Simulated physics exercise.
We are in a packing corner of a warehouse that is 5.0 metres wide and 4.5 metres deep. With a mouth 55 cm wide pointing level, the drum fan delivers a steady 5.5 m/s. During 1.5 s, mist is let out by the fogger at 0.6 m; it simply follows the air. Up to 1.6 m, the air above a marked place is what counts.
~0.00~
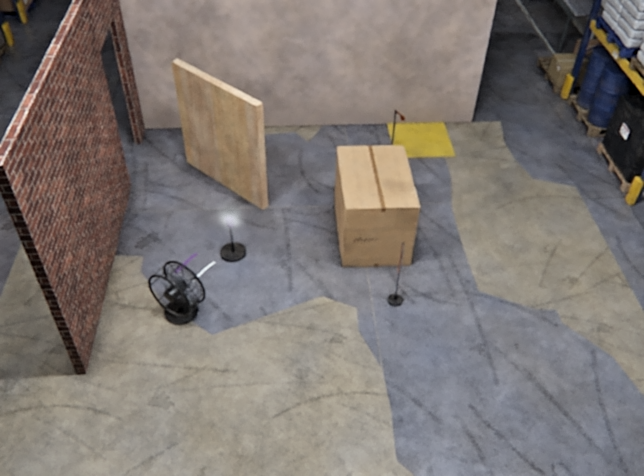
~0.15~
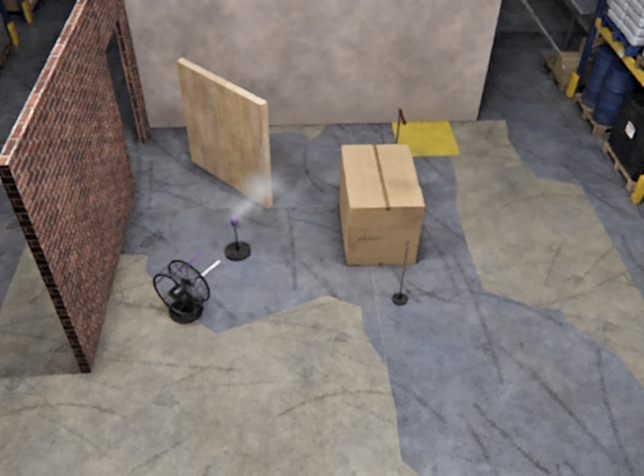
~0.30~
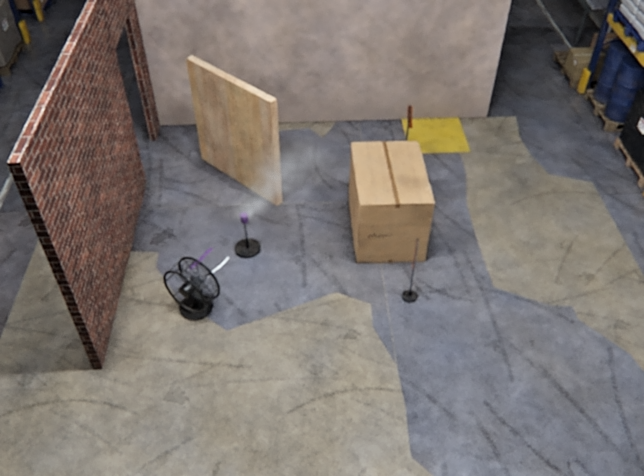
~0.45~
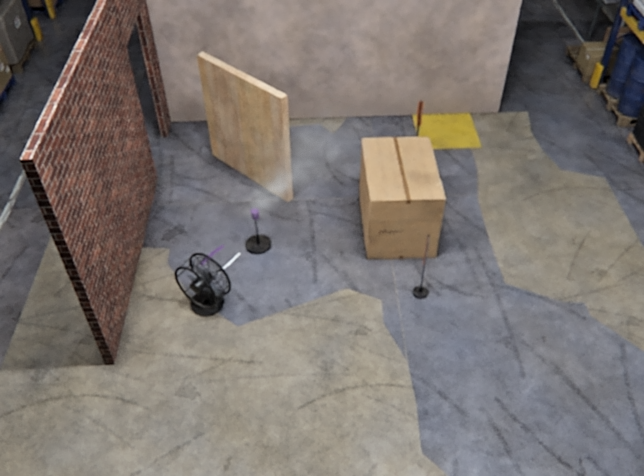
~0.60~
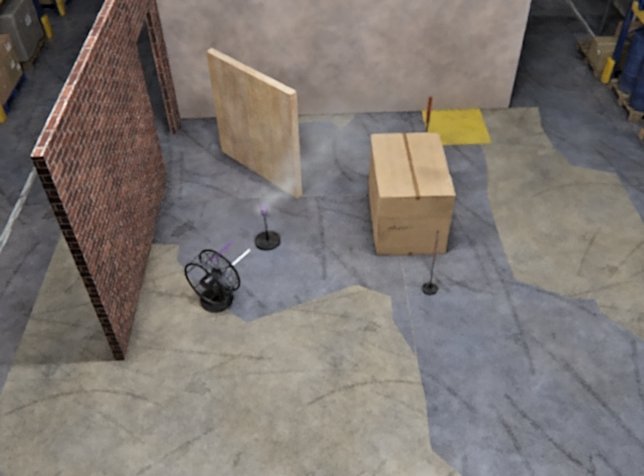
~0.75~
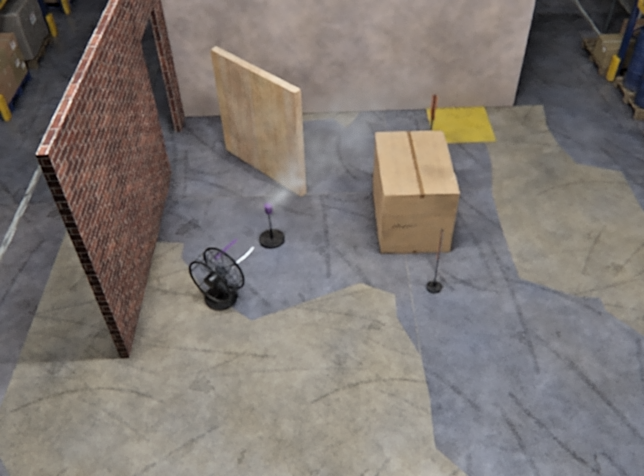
Pale mist drifts from a small fogger past a wooden screen toward the upper right.
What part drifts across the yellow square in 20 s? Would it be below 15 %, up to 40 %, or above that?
I would say over 40 %.
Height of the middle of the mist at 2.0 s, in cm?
Roughly 90 cm up.
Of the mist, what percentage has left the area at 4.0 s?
Estimate: Close to 40 %.
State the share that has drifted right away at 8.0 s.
About 80 per cent.
By 2.0 s, 2 % is gone from the area; 24 % has passed over the yellow square, and the middle of the rest is near (382, 84).
By 4.0 s, 43 % is gone from the area; 50 % has passed over the yellow square, and the middle of the rest is near (329, 40).
By 8.0 s, 76 % is gone from the area; 52 % has passed over the yellow square, and the middle of the rest is near (208, 48).
By 20.0 s, 93 % is gone from the area; 55 % has passed over the yellow square.
